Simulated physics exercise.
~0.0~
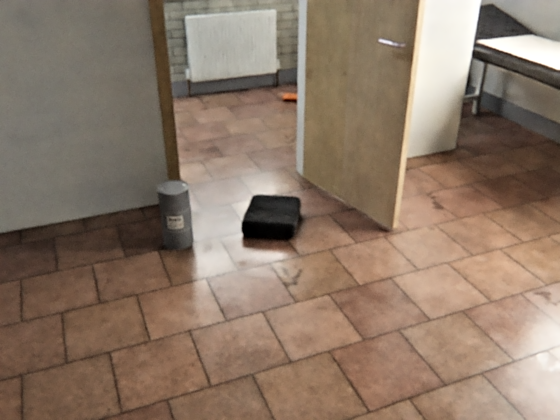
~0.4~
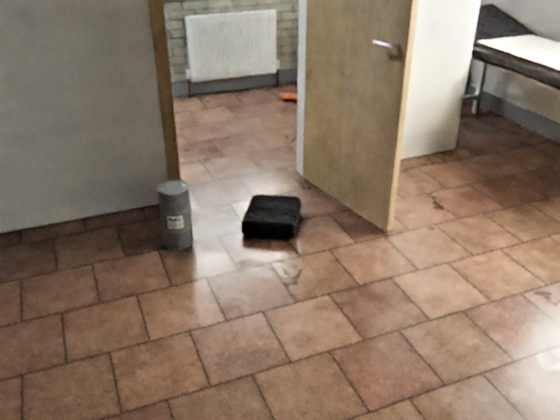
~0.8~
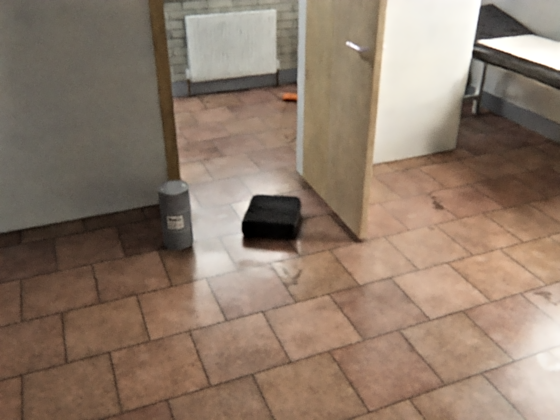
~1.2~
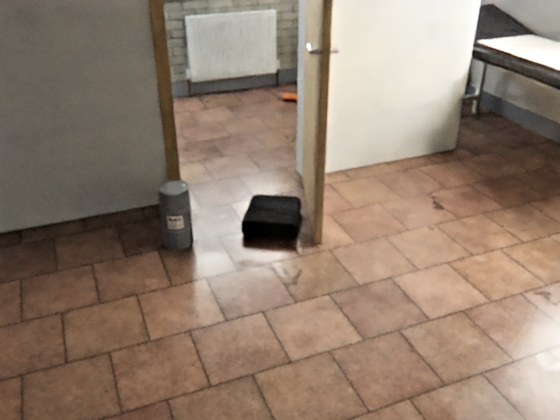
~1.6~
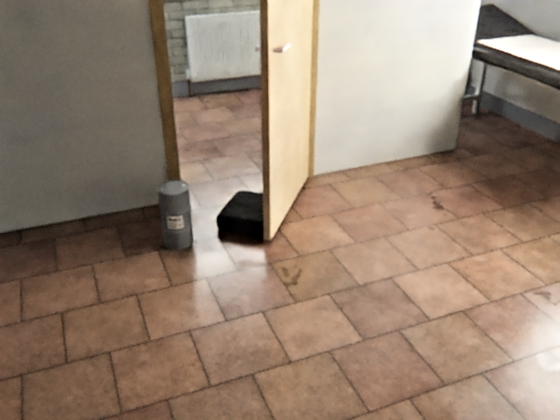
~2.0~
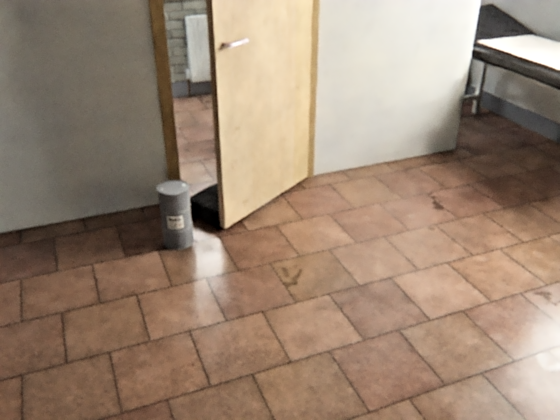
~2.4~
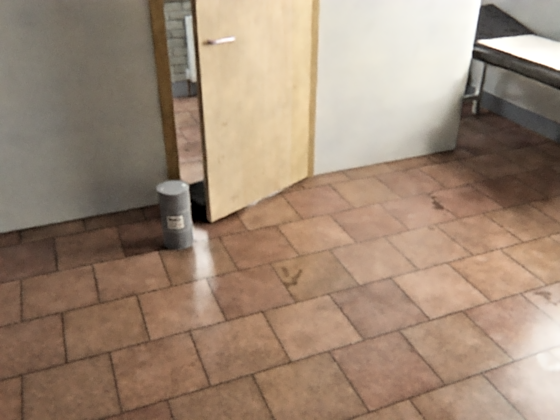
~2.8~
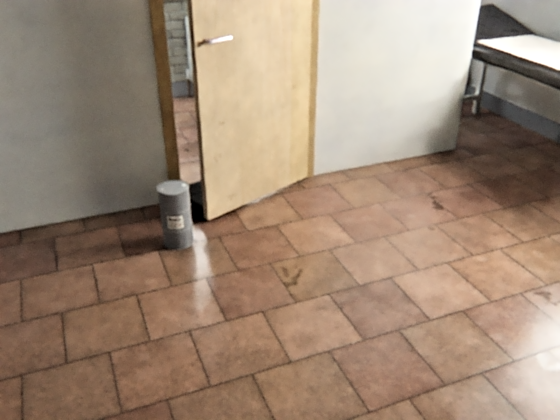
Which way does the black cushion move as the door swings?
The black cushion moves to the left, ending up mostly out of sight behind the door.
